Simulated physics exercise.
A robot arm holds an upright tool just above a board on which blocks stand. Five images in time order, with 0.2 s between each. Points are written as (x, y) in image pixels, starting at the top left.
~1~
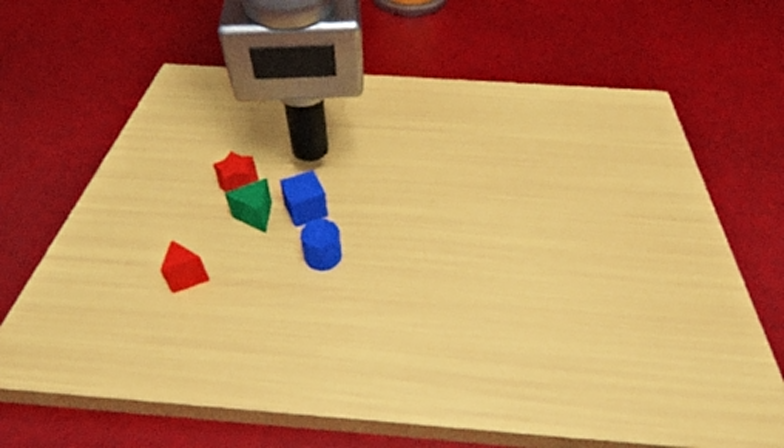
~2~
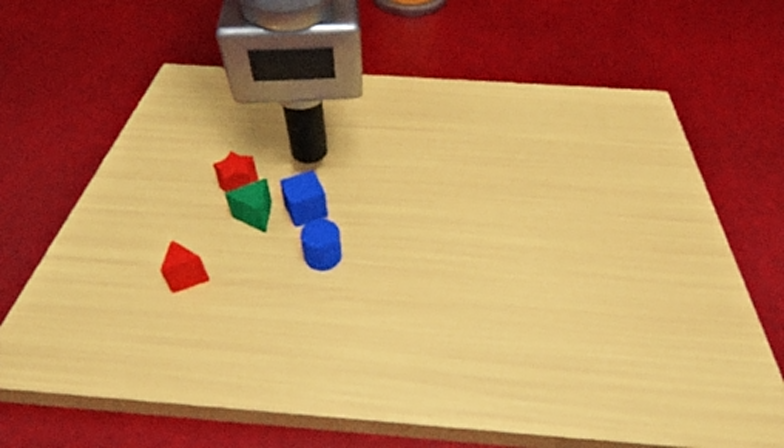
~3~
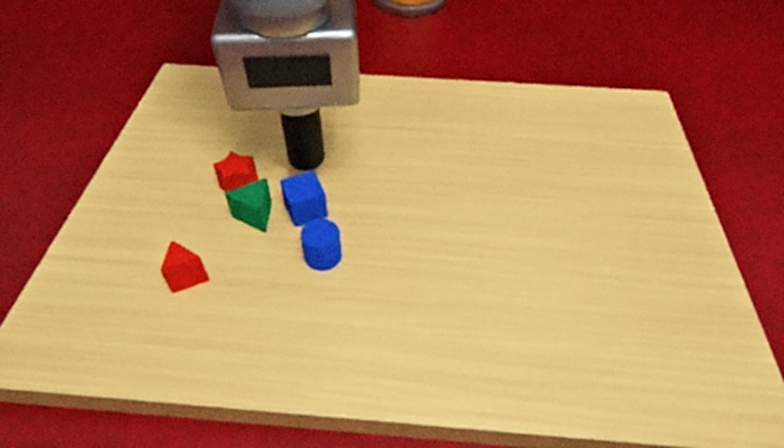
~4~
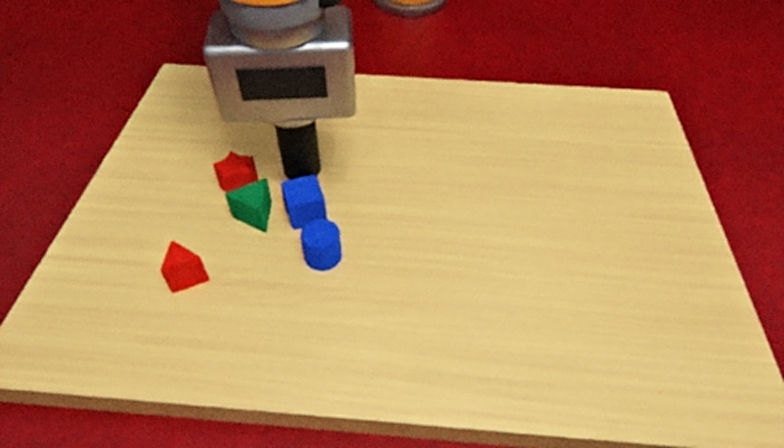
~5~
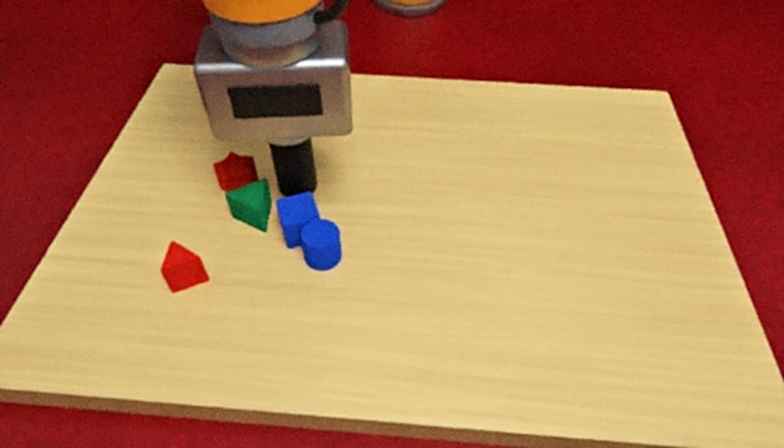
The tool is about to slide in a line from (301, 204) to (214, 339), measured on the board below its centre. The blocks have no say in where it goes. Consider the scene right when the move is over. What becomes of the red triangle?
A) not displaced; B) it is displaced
I choose A.
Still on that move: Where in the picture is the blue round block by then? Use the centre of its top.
It is at (329, 263).
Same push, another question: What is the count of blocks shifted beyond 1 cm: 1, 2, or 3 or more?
2 blocks.
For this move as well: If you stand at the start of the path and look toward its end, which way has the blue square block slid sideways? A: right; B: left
Option B.
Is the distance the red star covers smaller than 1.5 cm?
Short answer: Yes.
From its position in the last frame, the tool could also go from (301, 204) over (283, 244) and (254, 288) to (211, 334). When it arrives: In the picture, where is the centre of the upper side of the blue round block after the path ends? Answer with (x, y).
It is going to be at (333, 273).
What follows on the original path. One third of the way, tool (272, 226); blue square block (286, 252), turned 35° anticlockwise; blue round block (328, 259).
Two thirds of the way, tool (242, 272); blue square block (282, 283), turned 105° anticlockwise; blue round block (329, 263).
At the end, tool (207, 323); red triangle not moved; red star not moved; blue square block (281, 285), turned 115° anticlockwise; blue round block (329, 263).
